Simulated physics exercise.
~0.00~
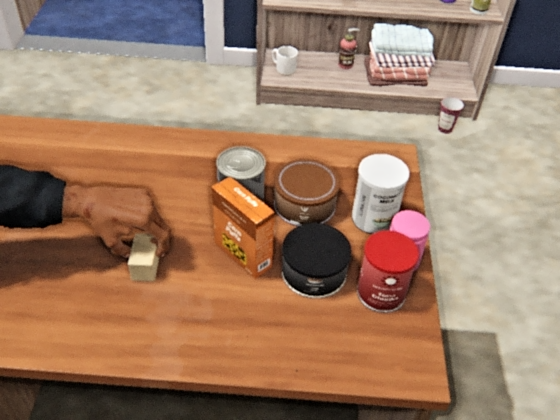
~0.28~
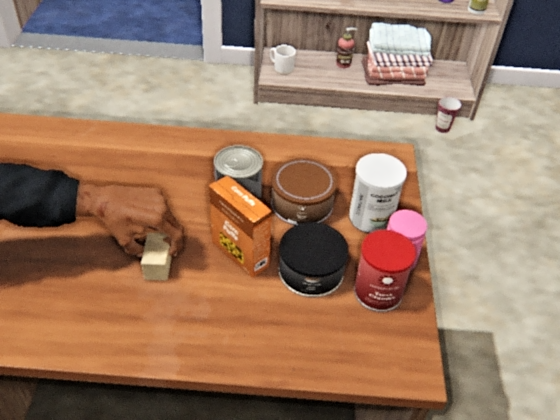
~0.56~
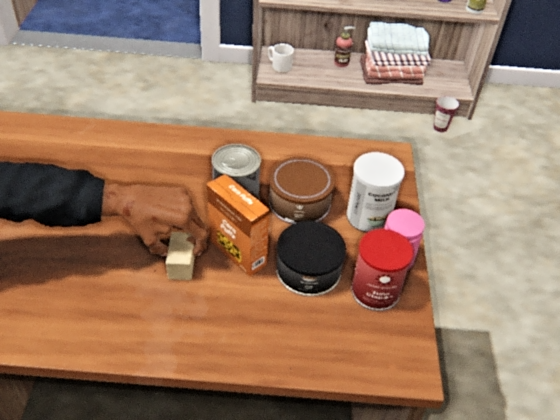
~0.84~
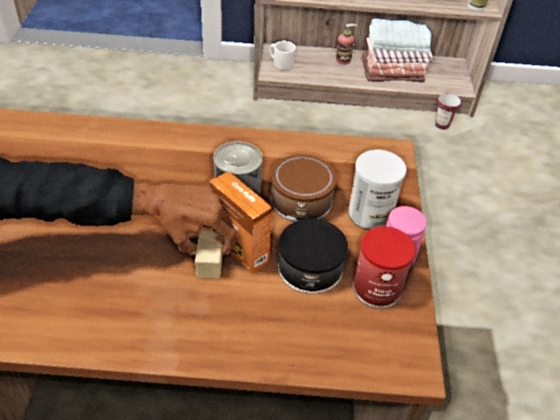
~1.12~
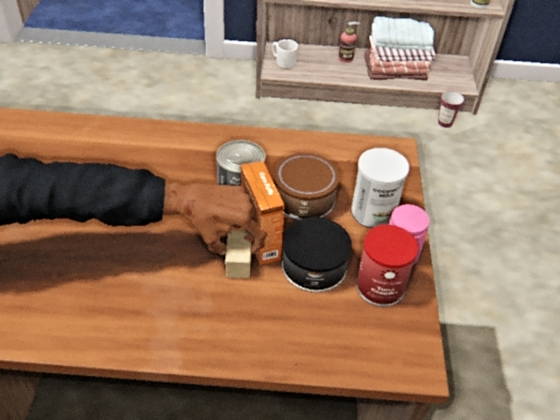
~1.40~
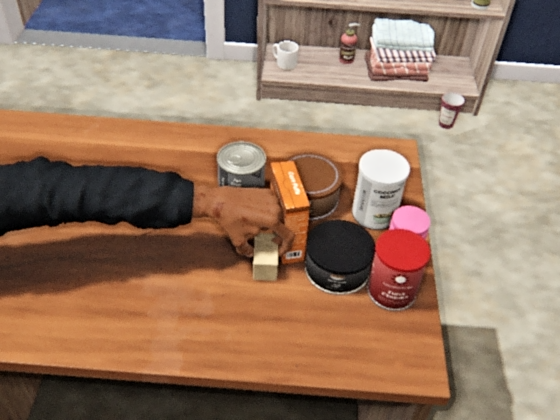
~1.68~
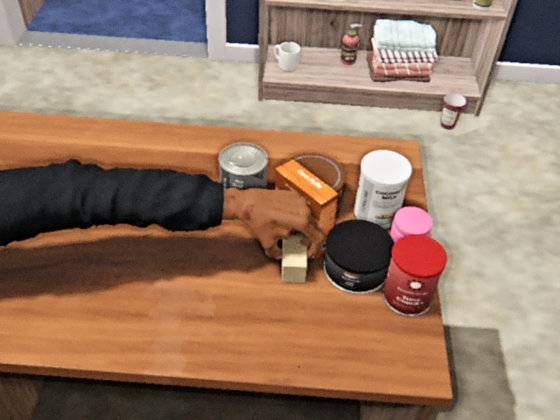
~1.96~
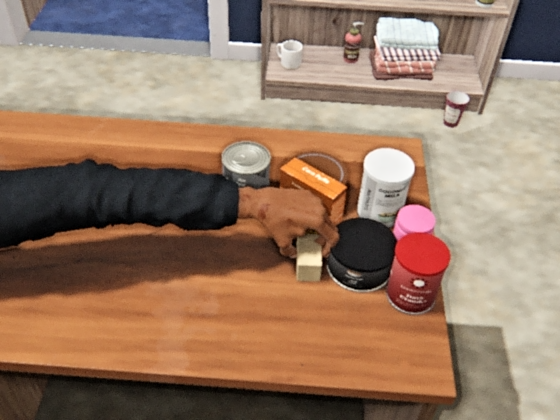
A hand slowly pushing a small block rightward across a wooden table, shifting an orange packet, then a black tub and red tin.
